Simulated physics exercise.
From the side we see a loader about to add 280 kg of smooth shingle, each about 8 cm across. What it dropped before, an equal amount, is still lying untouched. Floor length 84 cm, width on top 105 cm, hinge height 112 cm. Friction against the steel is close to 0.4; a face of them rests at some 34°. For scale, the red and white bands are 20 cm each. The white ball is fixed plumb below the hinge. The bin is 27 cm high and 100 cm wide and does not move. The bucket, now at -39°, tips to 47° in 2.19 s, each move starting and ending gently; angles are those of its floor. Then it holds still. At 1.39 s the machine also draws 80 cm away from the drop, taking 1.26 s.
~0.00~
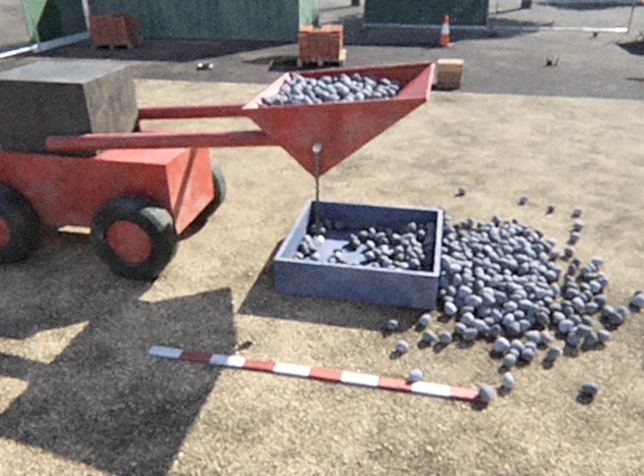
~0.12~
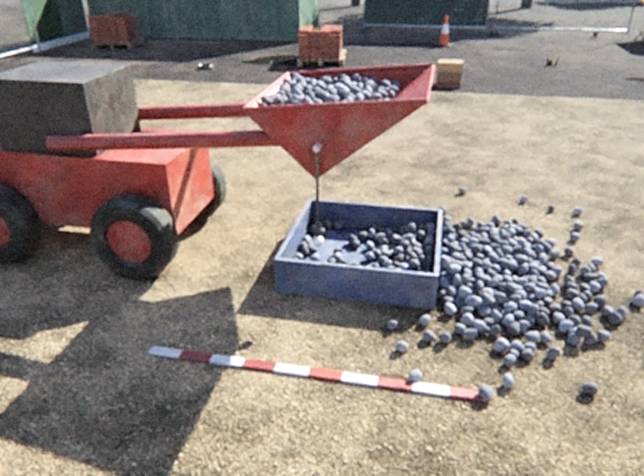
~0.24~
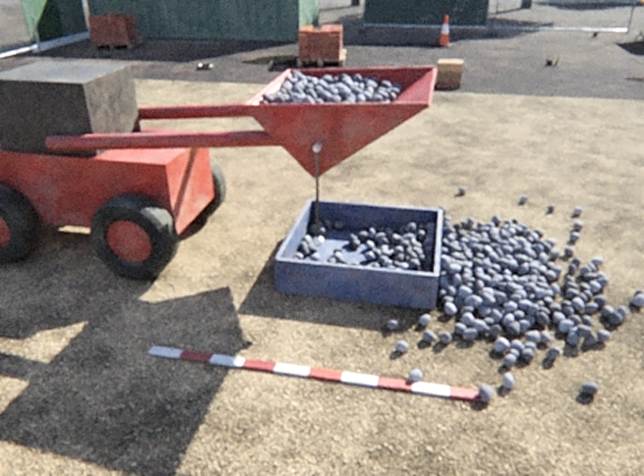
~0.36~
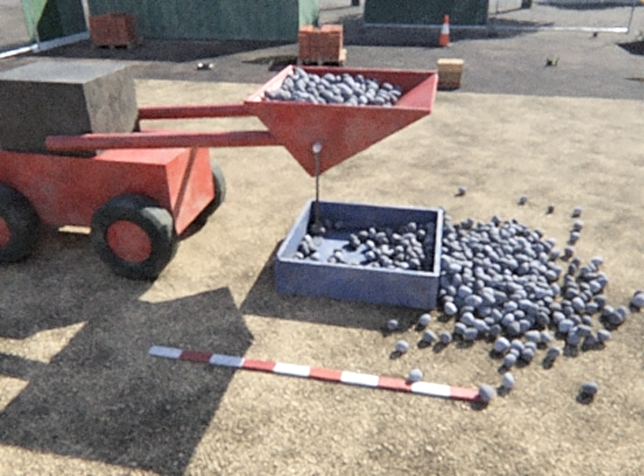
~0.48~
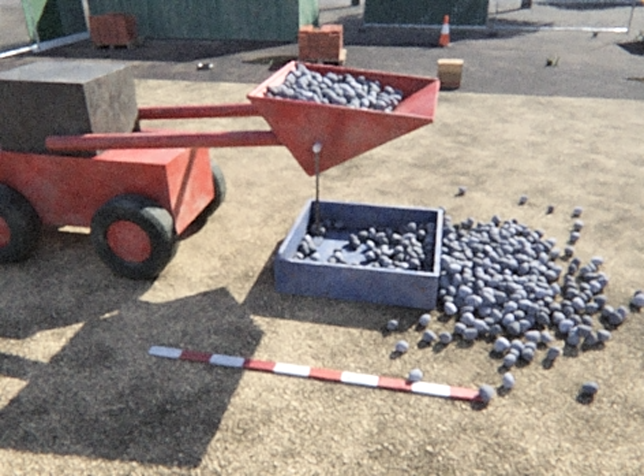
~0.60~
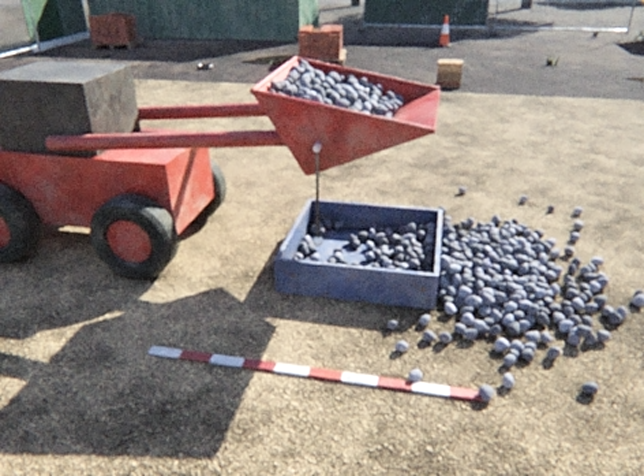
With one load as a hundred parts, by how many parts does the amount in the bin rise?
Close to 85 parts in a hundred.
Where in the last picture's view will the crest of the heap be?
Around (413, 233).
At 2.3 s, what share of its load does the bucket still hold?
It holds some 0 per cent.
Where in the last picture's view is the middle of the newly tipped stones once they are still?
Around (387, 248).
After 1.6 s the floor is at 33°; in per cent of one load, 79 in the bucket, 46 in the bin, 75 beside or beyond the bin; the foremost stones are past the picture's edge.
After 2.3 s the floor is at 47°; in per cent of one load, 0 in the bucket, 111 in the bin, 89 beside or beyond the bin; the foremost stones are past the picture's edge.
After 3.1 s the floor is at 47°; in per cent of one load, 0 in the bucket, 111 in the bin, 89 beside or beyond the bin; the foremost stones are past the picture's edge.
After 5.7 s the floor is at 47°; in per cent of one load, 0 in the bucket, 111 in the bin, 89 beside or beyond the bin; the foremost stones are past the picture's edge. Net gain in the bin, 85.
